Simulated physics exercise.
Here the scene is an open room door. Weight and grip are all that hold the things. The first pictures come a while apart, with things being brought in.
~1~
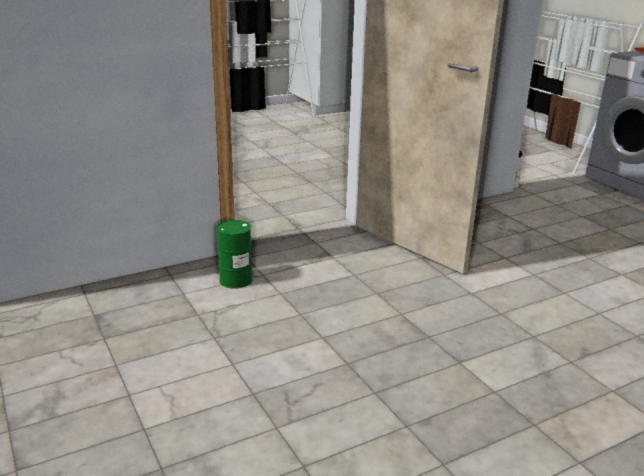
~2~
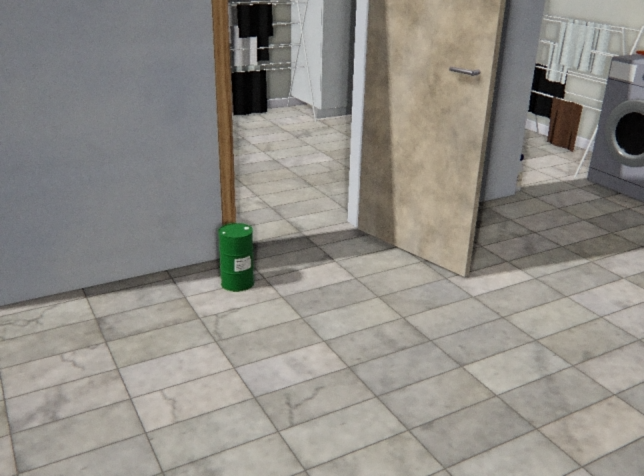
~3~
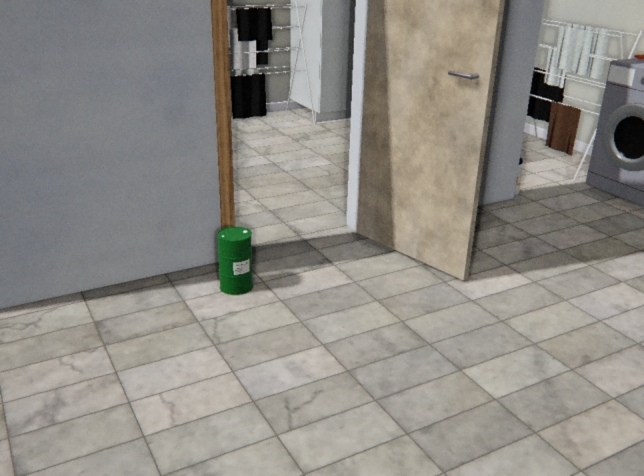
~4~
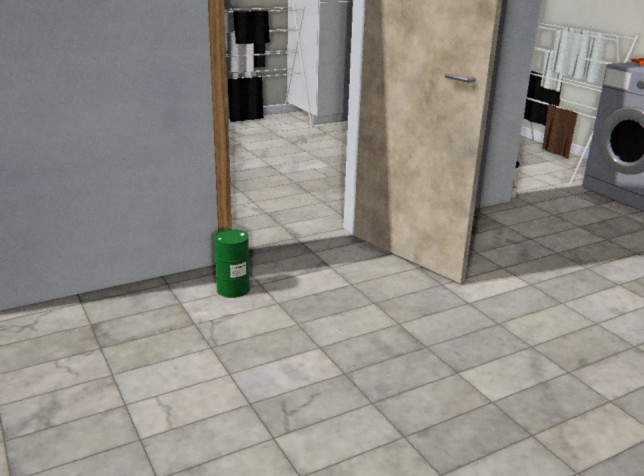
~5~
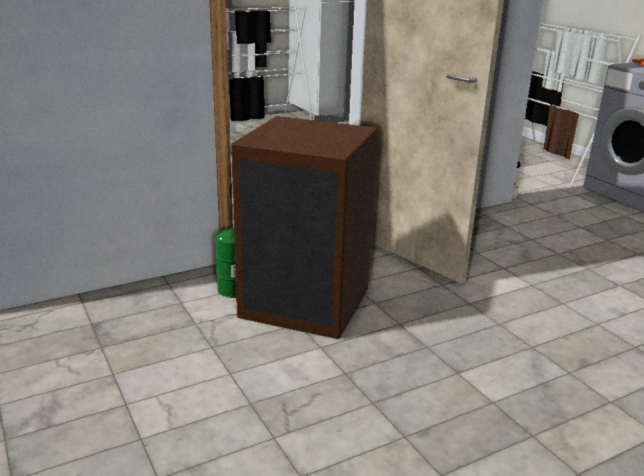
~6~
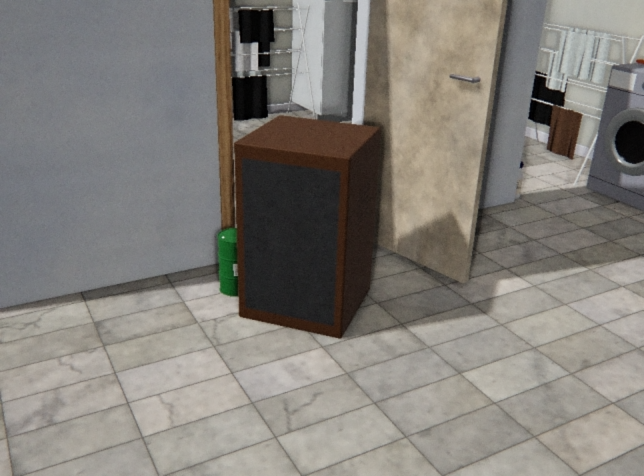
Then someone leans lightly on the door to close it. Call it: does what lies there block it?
Yes.
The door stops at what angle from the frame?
The door ends up some 65° open.
Then, 0.50 s past the last view, door at 90°.
Then, 0.70 s past the last view, door at 77°.
Finally, door at 65°; both still in place. Final places as the last picture's camera would see them, brown appliance near (309, 223).
